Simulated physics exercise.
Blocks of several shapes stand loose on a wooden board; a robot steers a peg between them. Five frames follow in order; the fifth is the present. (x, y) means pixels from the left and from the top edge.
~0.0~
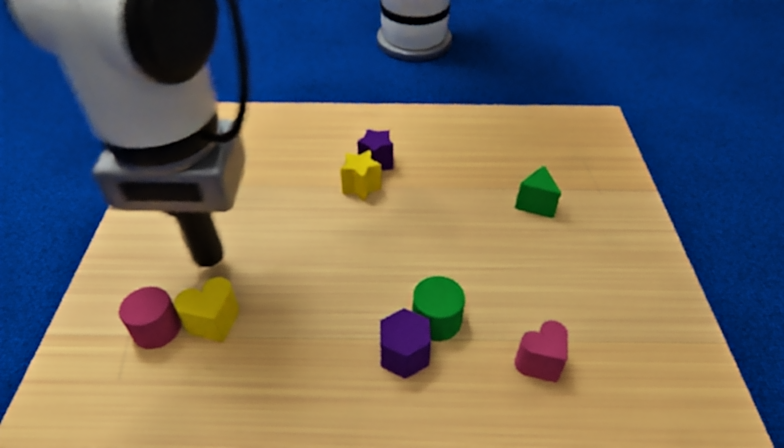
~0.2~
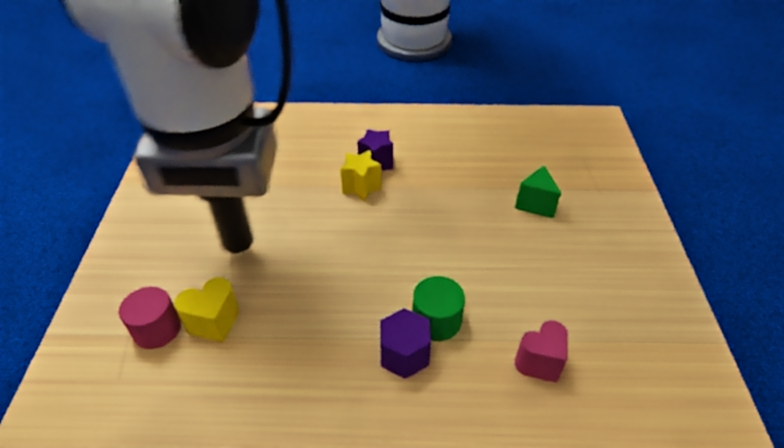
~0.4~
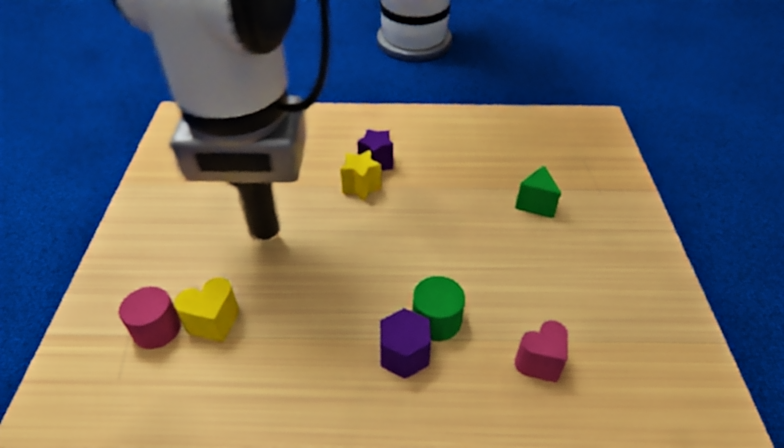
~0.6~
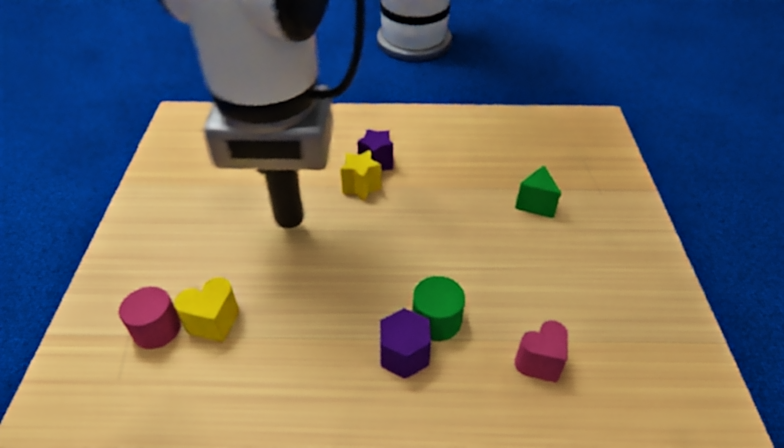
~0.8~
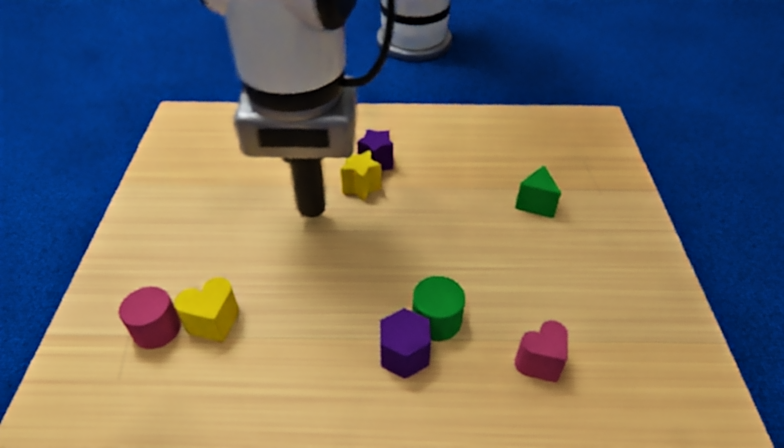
A robot arm moves its dark peg rightward across a wooden board while colored blocks stay still.
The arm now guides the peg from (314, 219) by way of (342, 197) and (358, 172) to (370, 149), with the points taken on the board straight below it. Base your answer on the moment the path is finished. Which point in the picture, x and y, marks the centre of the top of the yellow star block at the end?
It is at (396, 124).
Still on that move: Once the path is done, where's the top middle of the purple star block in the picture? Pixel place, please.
When the path ends, it will be at (421, 115).
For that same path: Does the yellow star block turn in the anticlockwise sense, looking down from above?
No, it doesn't check out.
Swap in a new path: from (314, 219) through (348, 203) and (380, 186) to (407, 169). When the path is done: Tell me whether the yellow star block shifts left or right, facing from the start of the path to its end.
Left.
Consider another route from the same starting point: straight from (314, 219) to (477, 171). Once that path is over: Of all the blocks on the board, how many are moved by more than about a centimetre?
I'm going with one.
The first path, step by step. One third of the way, peg at (341, 185); yellow star block at (362, 158), turned 20° clockwise; purple star block at (379, 138), turned 15° anticlockwise.
Two thirds of the way, peg at (357, 161); yellow star block at (381, 139), turned 35° clockwise; purple star block at (400, 124), turned 20° anticlockwise.
At the end, peg at (369, 138); yellow star block at (396, 124), turned 60° clockwise; purple star block at (421, 115).
